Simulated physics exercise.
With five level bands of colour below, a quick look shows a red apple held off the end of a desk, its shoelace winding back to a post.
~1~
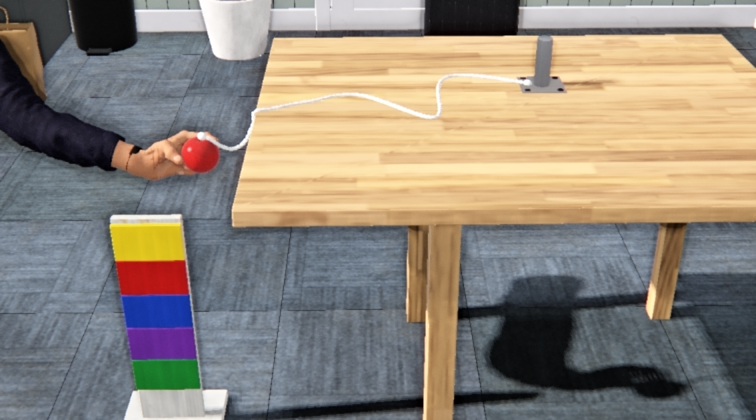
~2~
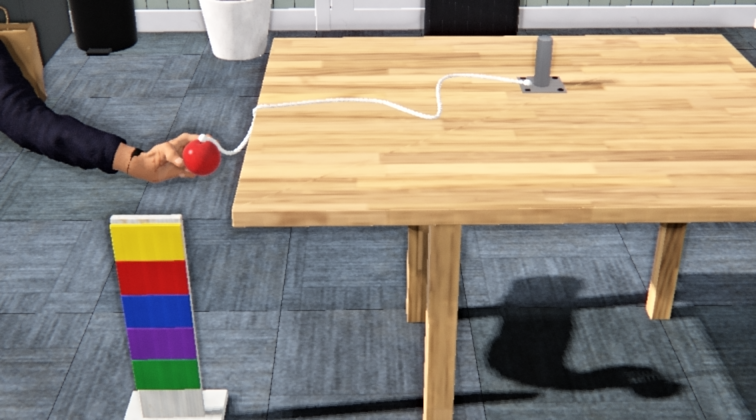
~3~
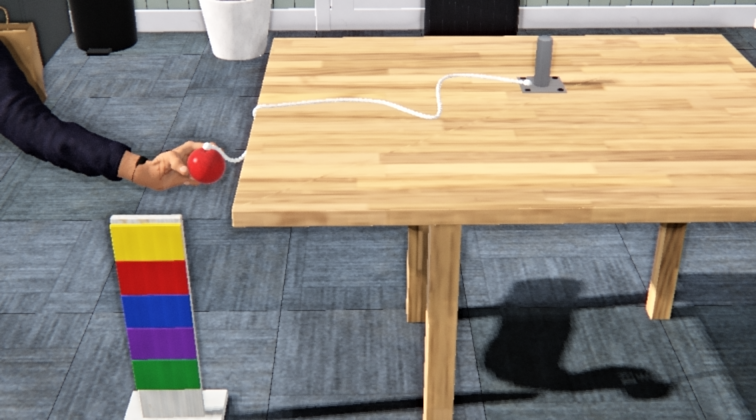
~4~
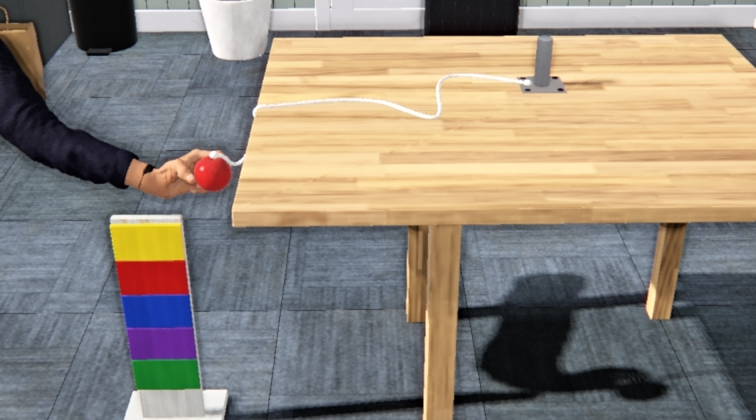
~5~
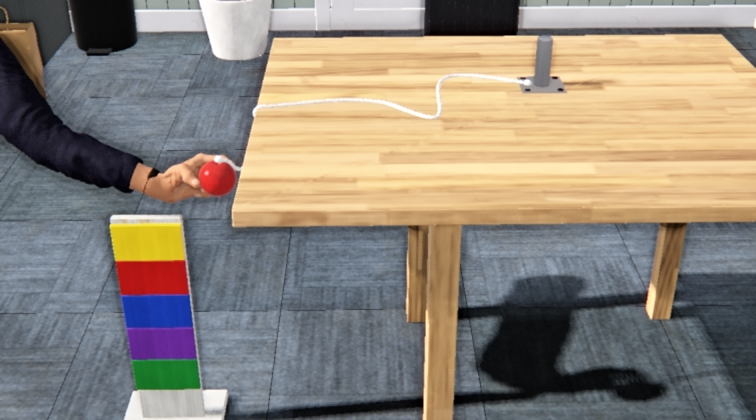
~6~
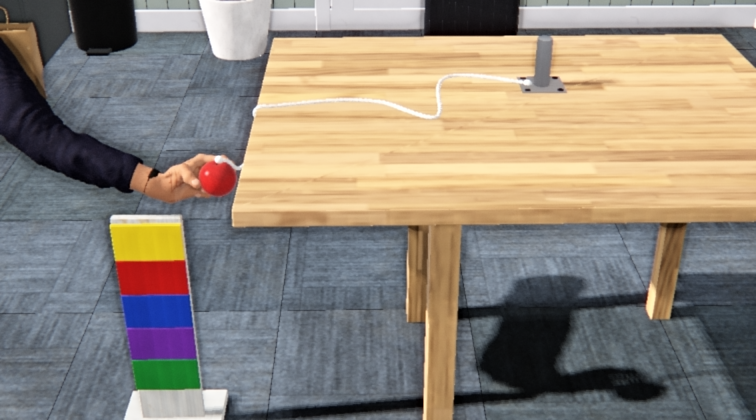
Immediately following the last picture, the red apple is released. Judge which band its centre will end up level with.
I would say blue.
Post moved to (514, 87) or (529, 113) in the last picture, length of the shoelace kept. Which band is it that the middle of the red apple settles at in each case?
Taking the two spots in turn: Purple, then purple.
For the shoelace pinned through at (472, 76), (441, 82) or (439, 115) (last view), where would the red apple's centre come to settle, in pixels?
First near (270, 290), then near (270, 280), then near (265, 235).
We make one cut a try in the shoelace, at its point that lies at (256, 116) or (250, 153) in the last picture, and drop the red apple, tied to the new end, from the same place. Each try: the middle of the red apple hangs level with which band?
It would be yellow; red.
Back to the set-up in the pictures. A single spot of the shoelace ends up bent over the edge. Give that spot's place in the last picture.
Answer: The point at (369, 101).
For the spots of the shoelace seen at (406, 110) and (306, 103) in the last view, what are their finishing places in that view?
The first one ends up at (305, 92) and the second one at (264, 152).
A little later, apple near (256, 282); level with red.
Next, apple near (286, 271); level with blue.
When it is over, apple near (273, 283); level with blue. Its middle rests at the blue band.
